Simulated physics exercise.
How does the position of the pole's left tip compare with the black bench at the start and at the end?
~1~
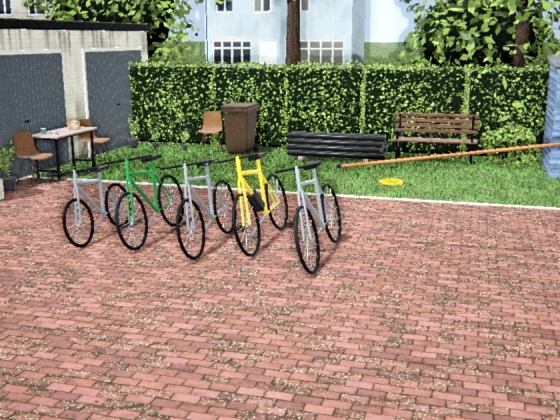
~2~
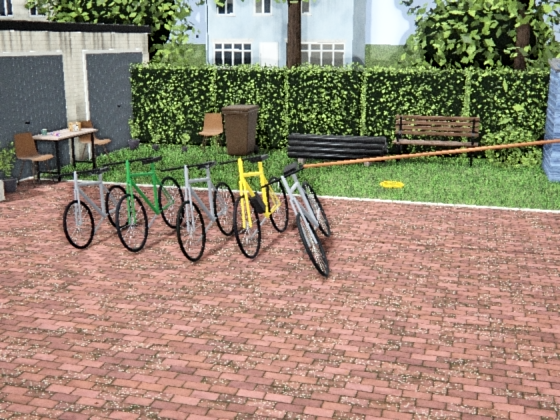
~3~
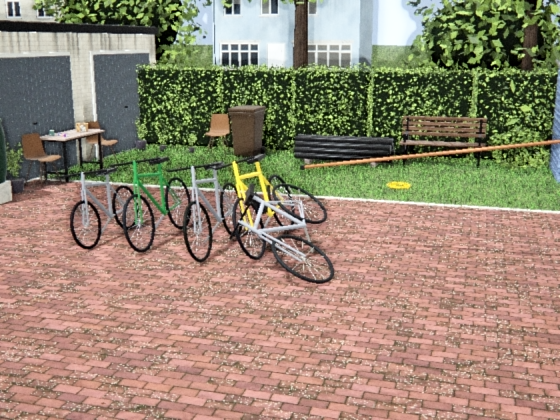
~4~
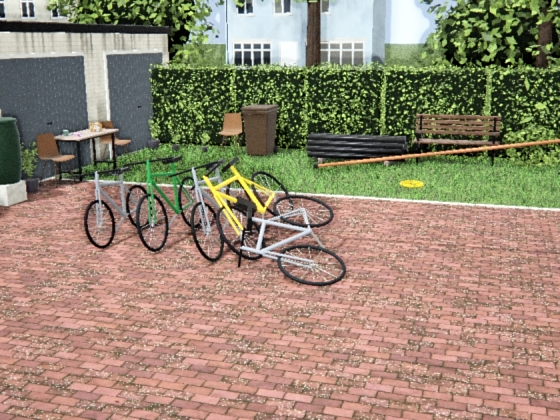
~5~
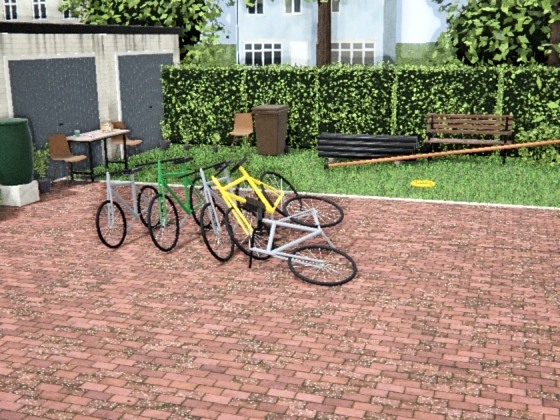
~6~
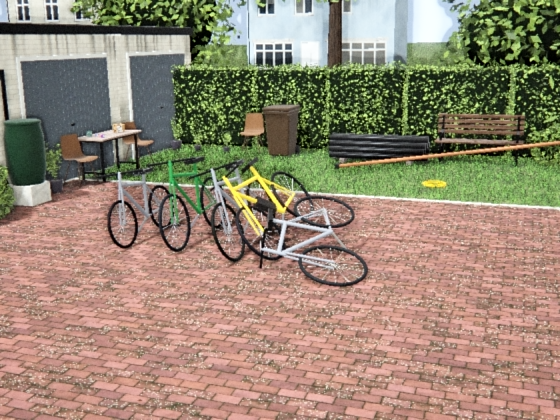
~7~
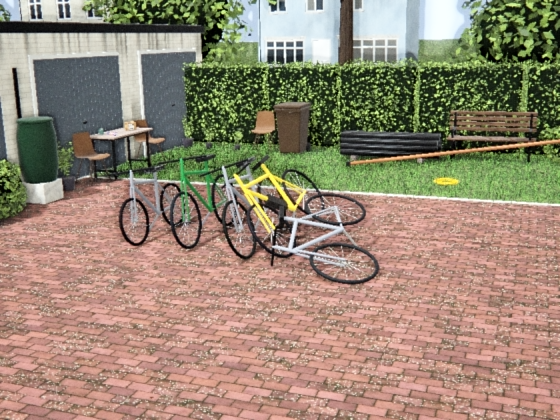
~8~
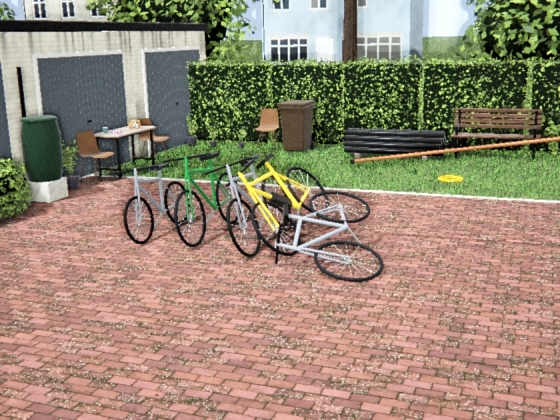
At the start the pole's left tip is in front of roughly the middle of the black bench. By the end it has shifted left and sits near the bench's left end.
